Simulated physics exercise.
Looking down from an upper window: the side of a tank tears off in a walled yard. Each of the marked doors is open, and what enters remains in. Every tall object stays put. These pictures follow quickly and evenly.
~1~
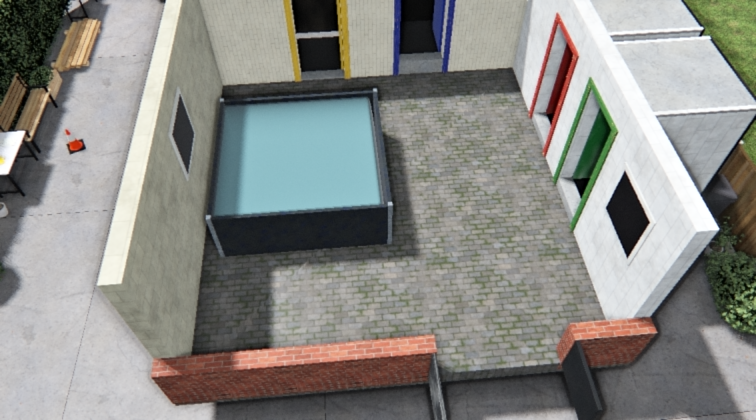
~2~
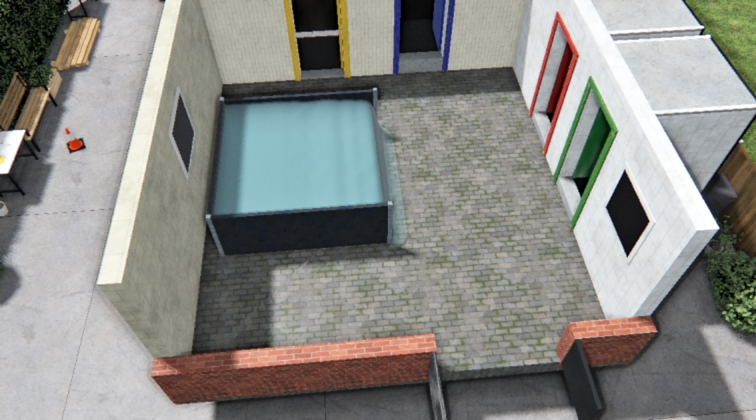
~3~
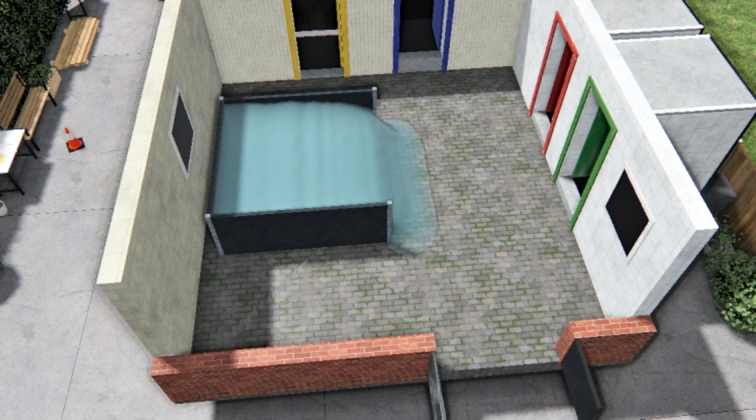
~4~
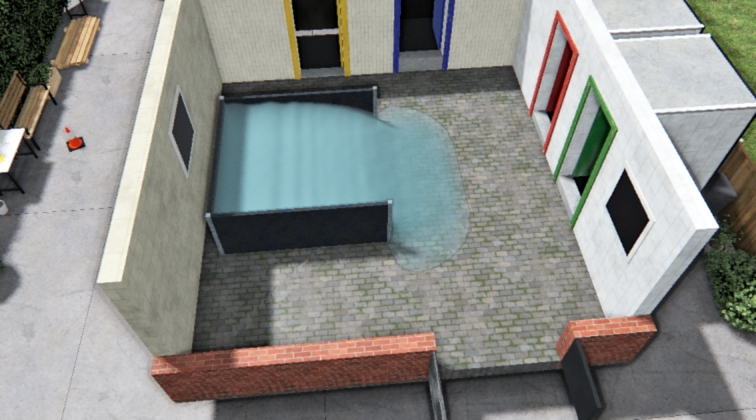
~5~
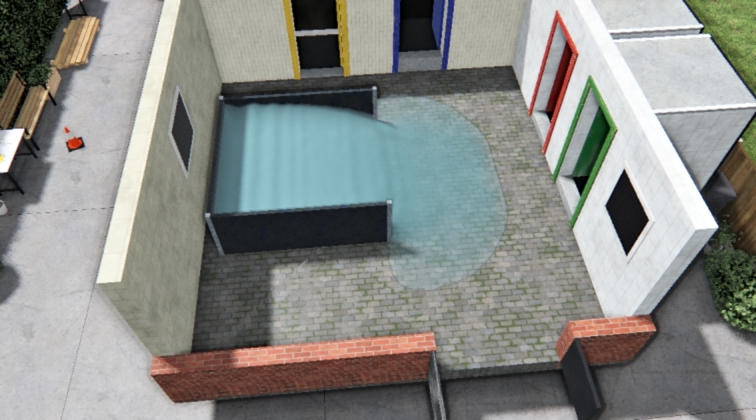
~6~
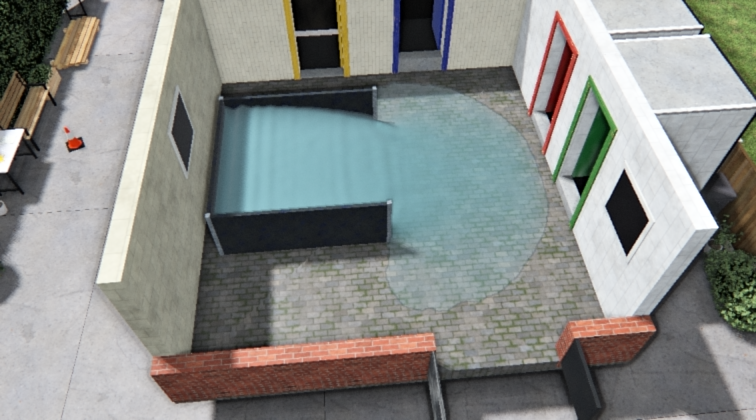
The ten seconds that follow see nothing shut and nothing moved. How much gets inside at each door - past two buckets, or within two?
The green door past two, the red door past two, the blue door within two, the yellow door past two.
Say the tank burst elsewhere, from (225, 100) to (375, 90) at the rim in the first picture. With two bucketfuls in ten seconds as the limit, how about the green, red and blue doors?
Result - green door: Within bounds; red door: Beyond the limit; blue door: Within bounds.
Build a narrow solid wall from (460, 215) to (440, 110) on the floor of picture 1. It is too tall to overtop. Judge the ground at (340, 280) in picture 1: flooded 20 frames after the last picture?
I'd say it ends up unwetted.
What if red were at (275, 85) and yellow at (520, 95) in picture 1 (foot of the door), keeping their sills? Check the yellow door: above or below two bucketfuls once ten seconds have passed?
As I see it, the yellow door comes in higher.
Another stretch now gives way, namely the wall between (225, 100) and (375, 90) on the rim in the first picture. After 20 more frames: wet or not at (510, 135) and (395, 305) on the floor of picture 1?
Taking them in turn: Swamped and untouched.
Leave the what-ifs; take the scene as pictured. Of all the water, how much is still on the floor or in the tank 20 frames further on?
My figure is close to 80 percent.
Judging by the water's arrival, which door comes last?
I'd go with the yellow door.
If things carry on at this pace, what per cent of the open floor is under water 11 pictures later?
My estimate is roughly 55 percent.
A moment on, water covers 55 % of the floor; the green door far over two buckets in, the red door far over two buckets in, the blue door wet at the sill, nothing in, the yellow door not reached.
Next, water covers 55 % of the floor; the green door far over two buckets in, the red door far over two buckets in, the blue door wet at the sill, nothing in, the yellow door not reached.
Then, water covers 65 % of the floor; the green door far over two buckets in, the red door far over two buckets in, the blue door wet at the sill, nothing in, the yellow door wet at the sill, nothing in.
Later, water covers 100 % of the floor; the green door far over two buckets in, the red door far over two buckets in, the blue door wet at the sill, nothing in, the yellow door under two buckets in.
In the end, water covers 100 % of the floor; the green door far over two buckets in, the red door far over two buckets in, the blue door wet at the sill, nothing in, the yellow door far over two buckets in.
